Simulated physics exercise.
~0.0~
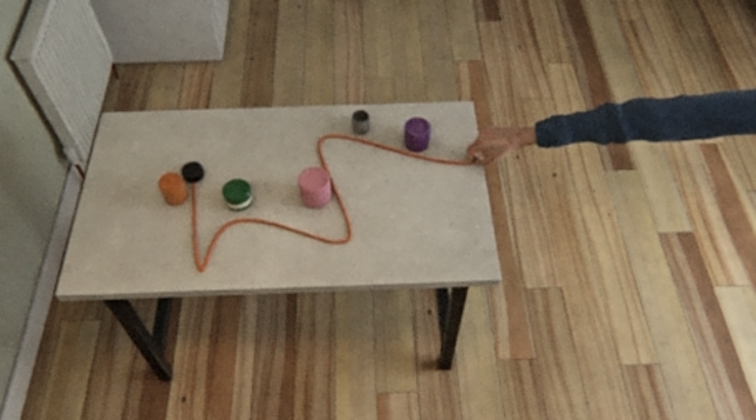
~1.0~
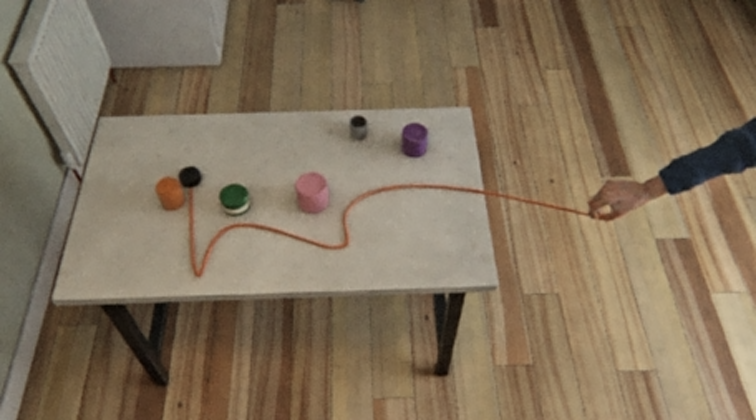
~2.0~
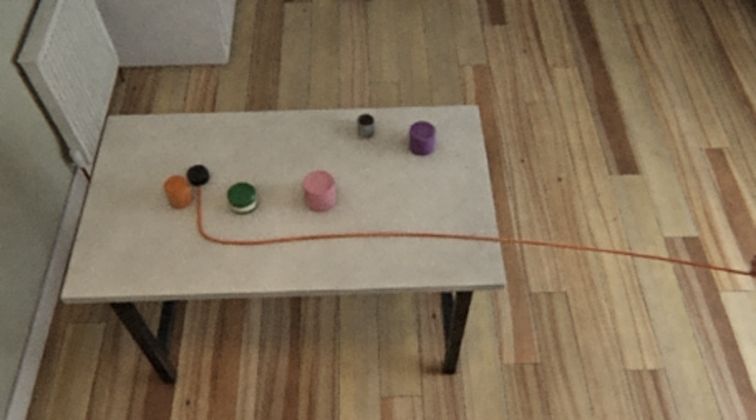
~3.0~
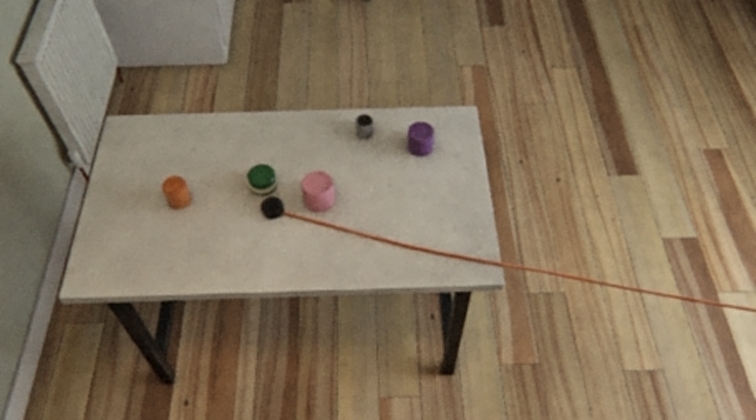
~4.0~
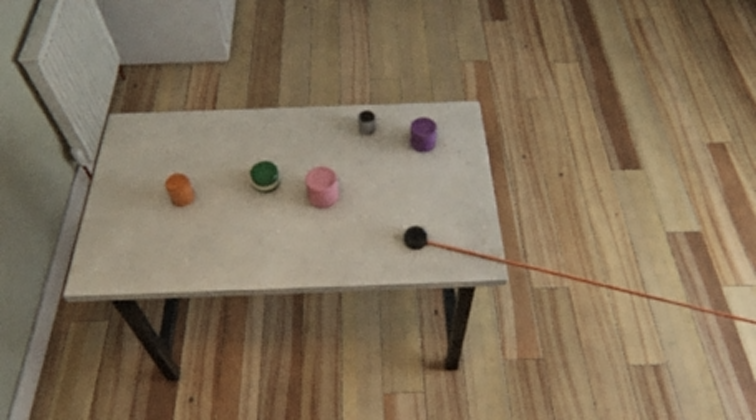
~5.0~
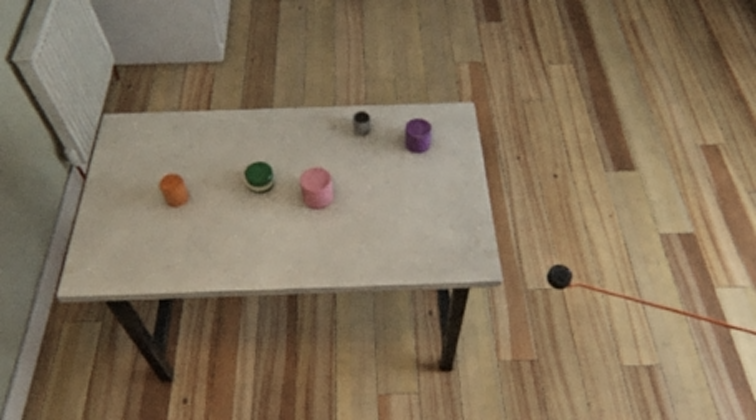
An orange cable winds across a pale table, seen from above in a wood-floored room, running from a small black object at the left to a hand at the right edge. Around it stand an orange pot, a green tin and a pink tub, with a grey mug and a purple tub toward the back right. The hand pulls the cable rightward, drawing its bends straight. The black object then slides right, and the green tin shifts slightly right and back. The object continues past the pink tub and leaves the table's right side, ending beyond the edge while all five containers remain on top.
